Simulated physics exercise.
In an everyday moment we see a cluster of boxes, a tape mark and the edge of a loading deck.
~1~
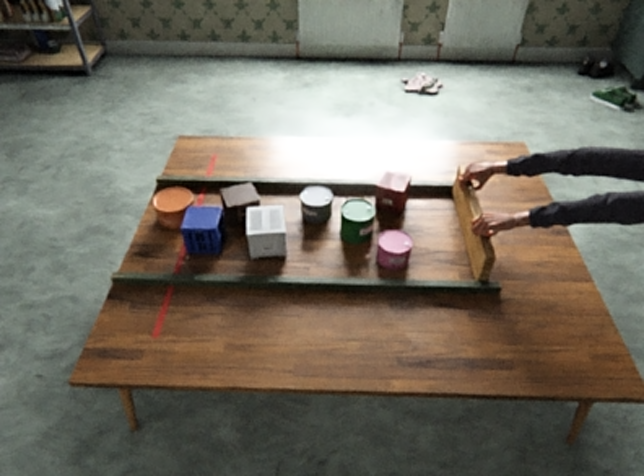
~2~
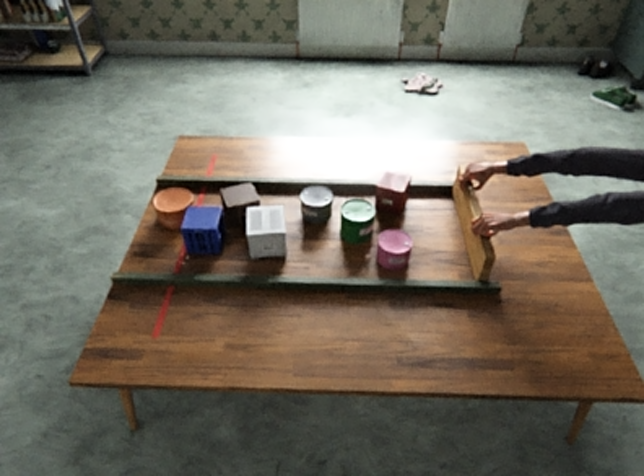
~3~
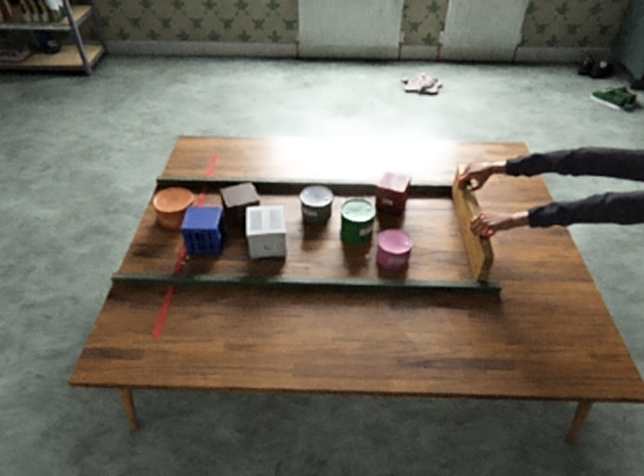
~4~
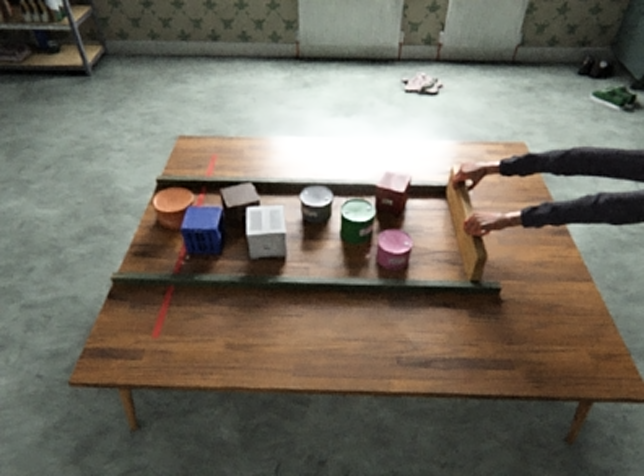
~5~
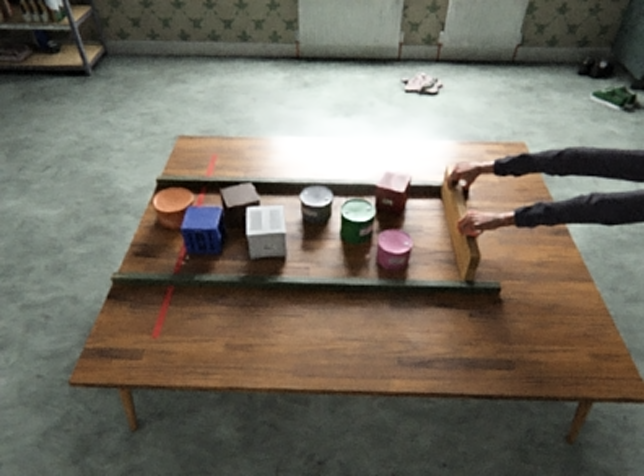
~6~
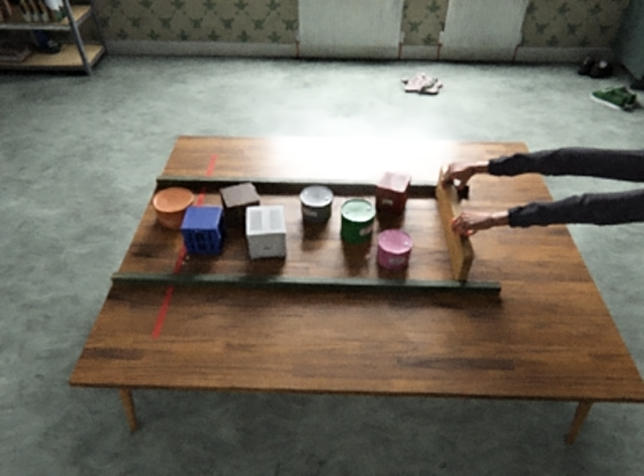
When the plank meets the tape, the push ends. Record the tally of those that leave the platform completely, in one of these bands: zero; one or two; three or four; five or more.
Watching this, the number dropping off is three to four.
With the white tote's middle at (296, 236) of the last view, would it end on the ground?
Note: White tote is safe.
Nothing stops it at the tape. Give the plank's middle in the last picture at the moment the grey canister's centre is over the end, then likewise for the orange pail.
The grey canister gives roughly (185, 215), the orange pail roughly (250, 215).
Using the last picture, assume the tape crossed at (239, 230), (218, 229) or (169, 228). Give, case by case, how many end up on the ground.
Result per try: 1; 2; 5.
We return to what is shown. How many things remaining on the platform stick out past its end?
The total comes out at 2.
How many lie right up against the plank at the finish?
That makes 3.
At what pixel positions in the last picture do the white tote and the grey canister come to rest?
You'll find the white tote at roughly (132, 230) and the grey canister at roughly (152, 202).
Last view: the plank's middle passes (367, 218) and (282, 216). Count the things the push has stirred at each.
Answer - first 3, then 8.
Early on, none off yet; orange pail at rest near (175, 208); blue crate at rest near (204, 230); brown crate at rest near (241, 204).
Finally, the number that fall off is three or four; lost, brown crate, blue crate and orange pail.
